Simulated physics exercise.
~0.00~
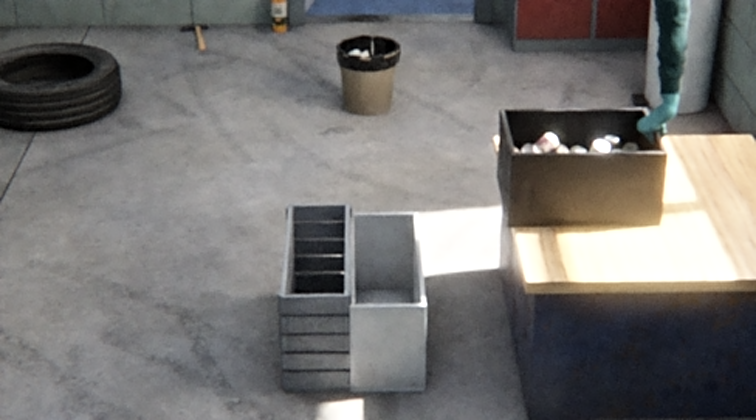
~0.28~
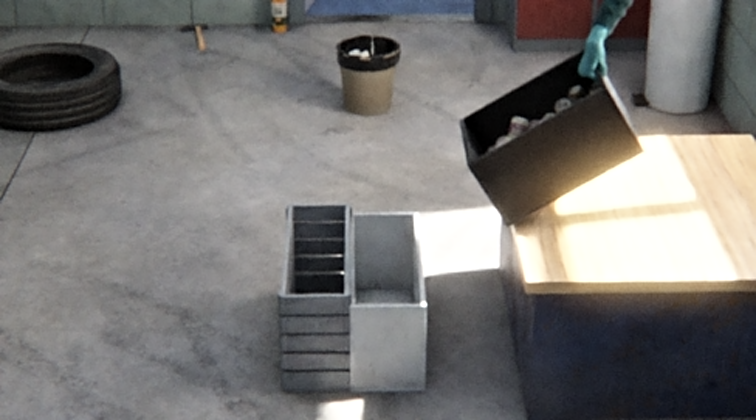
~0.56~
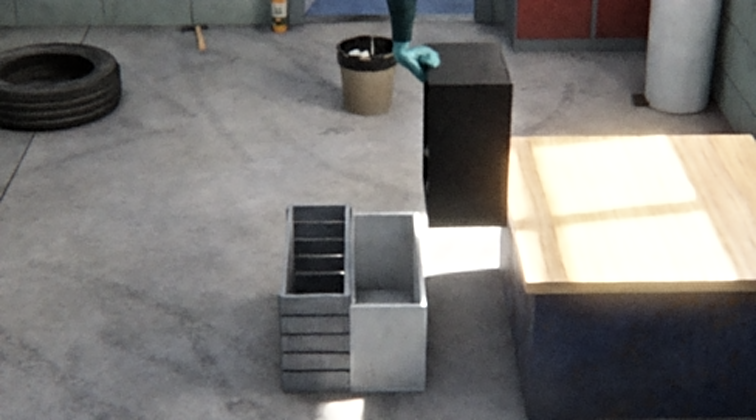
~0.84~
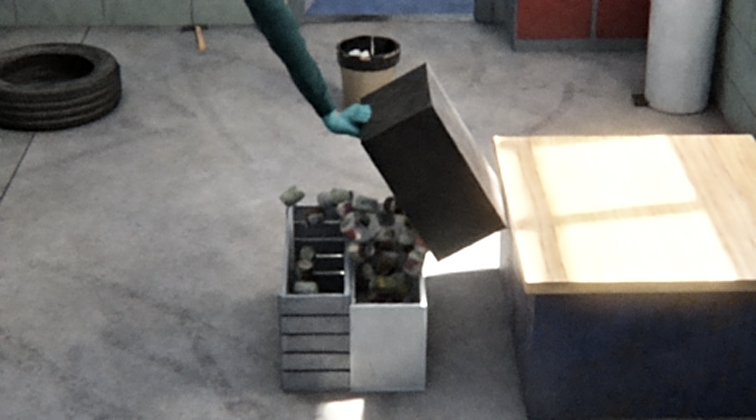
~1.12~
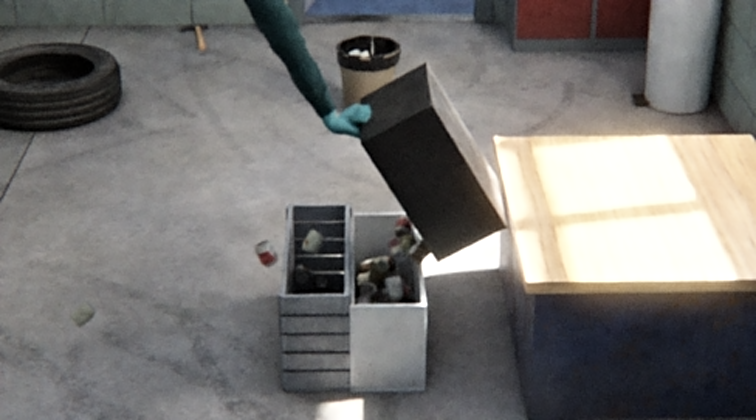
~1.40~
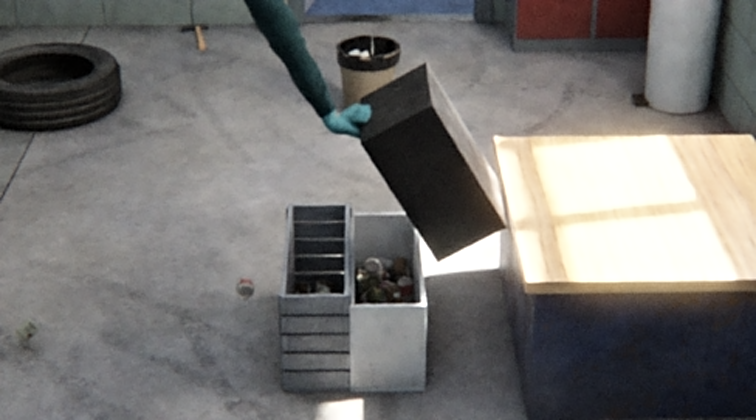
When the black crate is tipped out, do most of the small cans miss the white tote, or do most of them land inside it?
Most of the small cans land inside the white tote, the container nearer the bench, while fewer drop into the grey trough and a couple end up on the floor.
